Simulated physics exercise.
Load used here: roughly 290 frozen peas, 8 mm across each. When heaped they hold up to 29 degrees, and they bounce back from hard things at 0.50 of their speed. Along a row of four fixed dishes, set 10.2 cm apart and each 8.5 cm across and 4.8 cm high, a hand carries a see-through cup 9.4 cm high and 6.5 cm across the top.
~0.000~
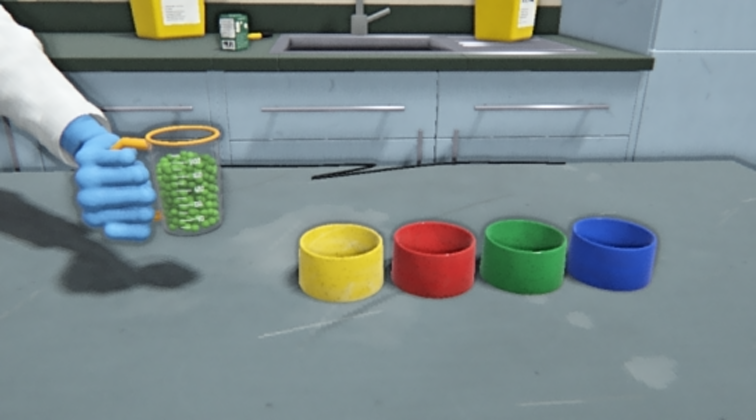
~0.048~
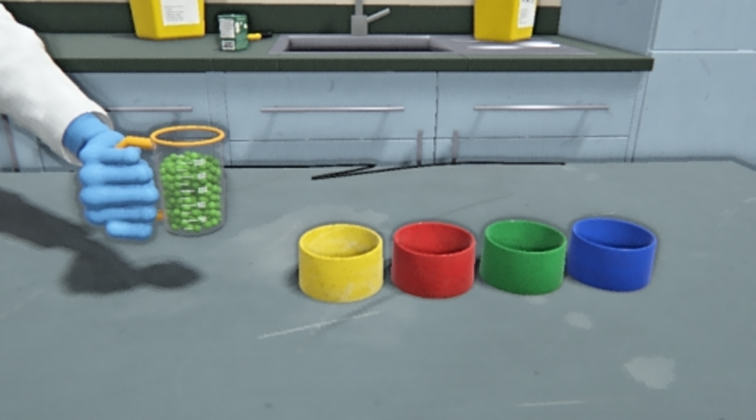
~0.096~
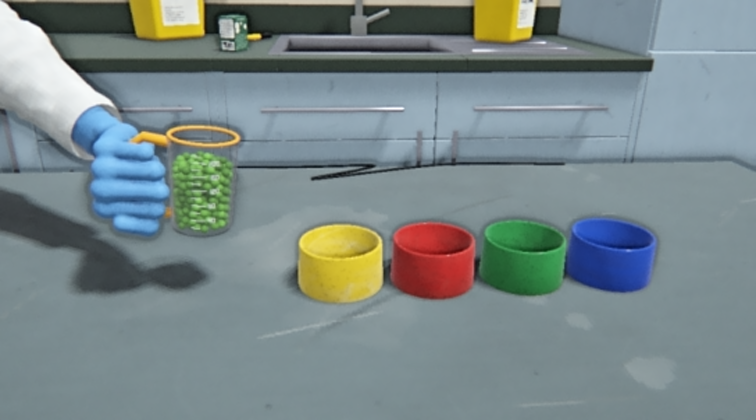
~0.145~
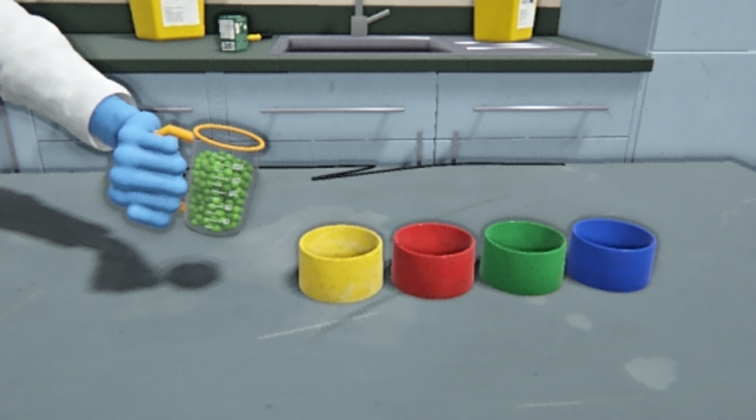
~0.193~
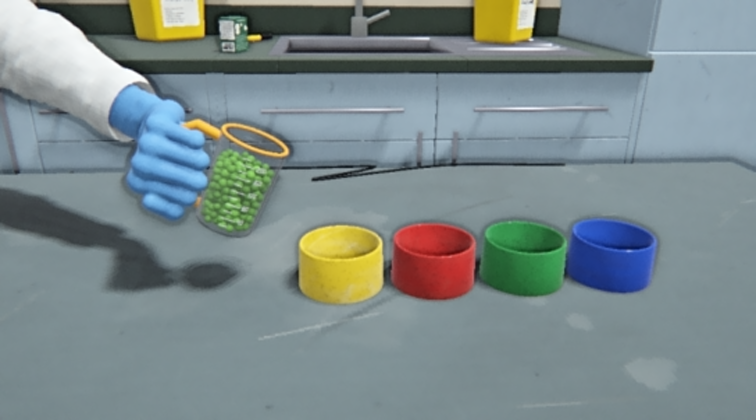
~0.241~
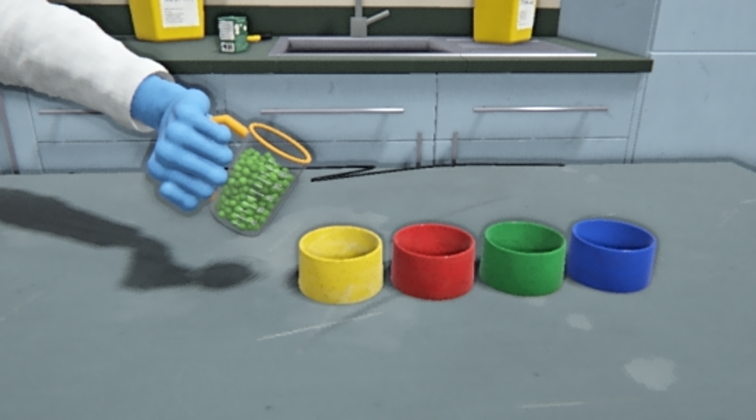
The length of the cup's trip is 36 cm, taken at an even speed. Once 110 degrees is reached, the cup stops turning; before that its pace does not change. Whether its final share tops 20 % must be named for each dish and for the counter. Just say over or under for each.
Result: Red dish: Ends up with a fifth or less. Blue dish: Ends up with more than a fifth. Green dish: Ends up with more than a fifth. Yellow dish: Ends up with a fifth or less. Counter: Ends up with a fifth or less.
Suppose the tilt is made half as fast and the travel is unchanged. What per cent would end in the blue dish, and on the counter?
In that case the blue dish gets 70 while the counter gets 30.
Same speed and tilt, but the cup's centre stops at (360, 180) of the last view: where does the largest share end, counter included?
The biggest share ends at red.
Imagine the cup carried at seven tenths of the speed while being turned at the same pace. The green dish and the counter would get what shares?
Green 40, counter 20.
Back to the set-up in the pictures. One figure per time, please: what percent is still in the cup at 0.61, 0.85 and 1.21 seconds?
In order, near 100 %, 65 % and 0 %.
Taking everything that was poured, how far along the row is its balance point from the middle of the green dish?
It ends up around 5 cm from that dish's centre, over to the right.
After 0.61 s, tilt 97 degrees; cup holds 100 %.
Then, at 0.85 s, tilt 110 degrees; cup holds 65 %, red 5 %, green 30 %.
After 1.21 s, tilt 110 degrees; cup holds 0 %, red 5 %, blue 45 %, green 35 %.
By 1.8 s all is still; red 5 %, blue 50 %, green 35 %, yellow 0 %, counter 10 %.
